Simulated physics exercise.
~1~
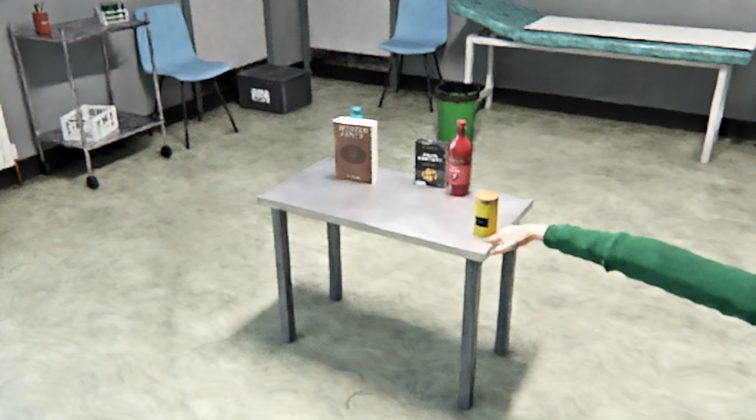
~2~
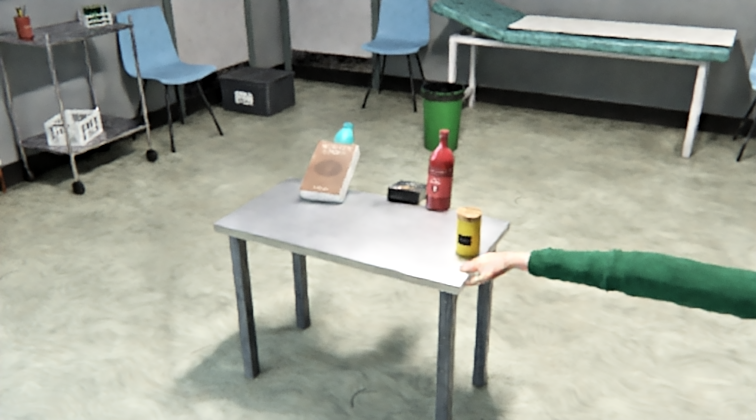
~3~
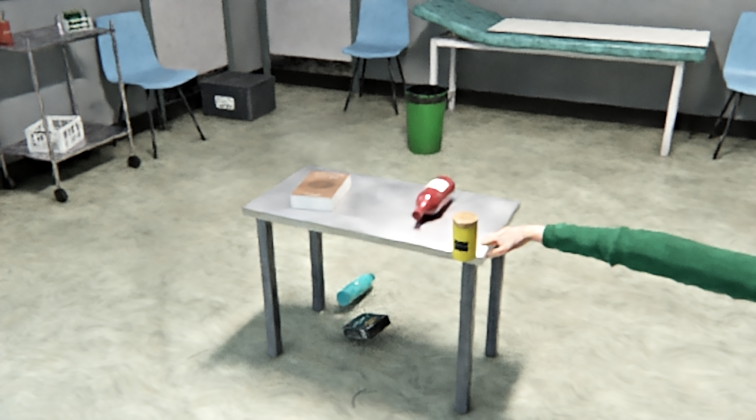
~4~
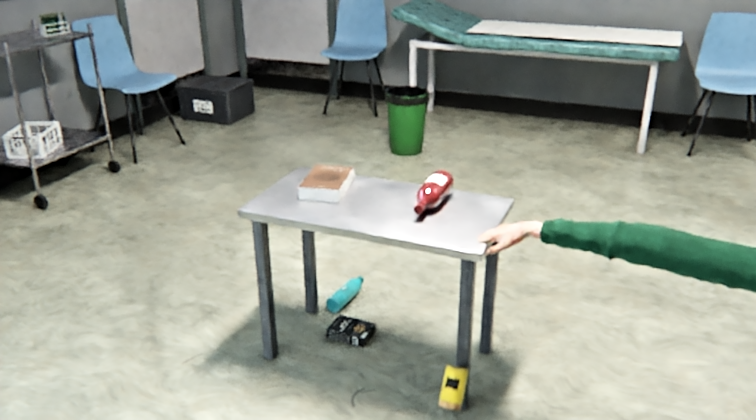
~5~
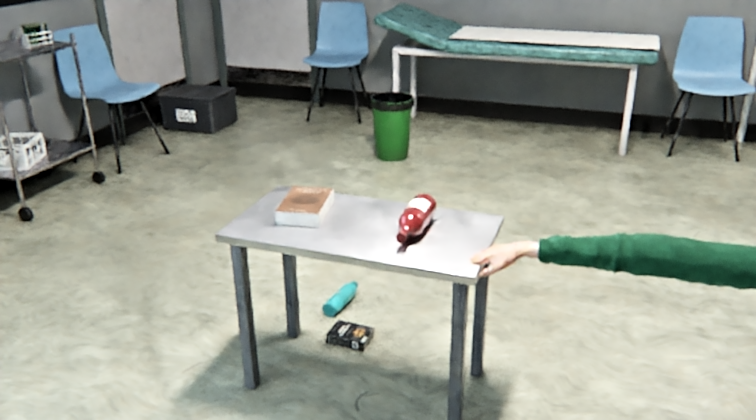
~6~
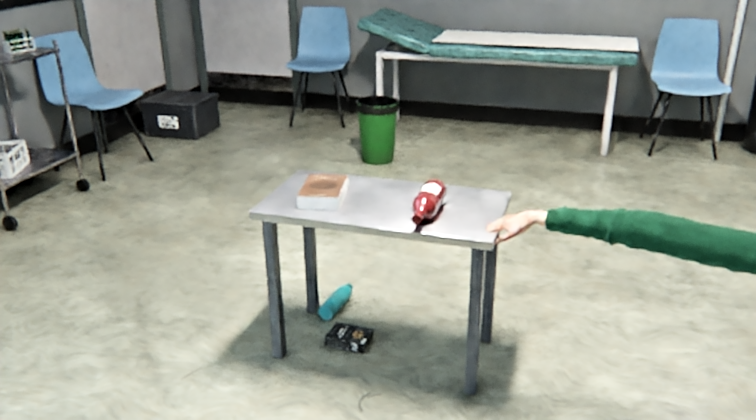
A green-sleeved arm jolted a small table back and forth, toppling the book and the red bottle onto their sides while a turquoise bottle and black packet dropped to the floor, followed by the yellow jar; only the book and red bottle stayed on top.
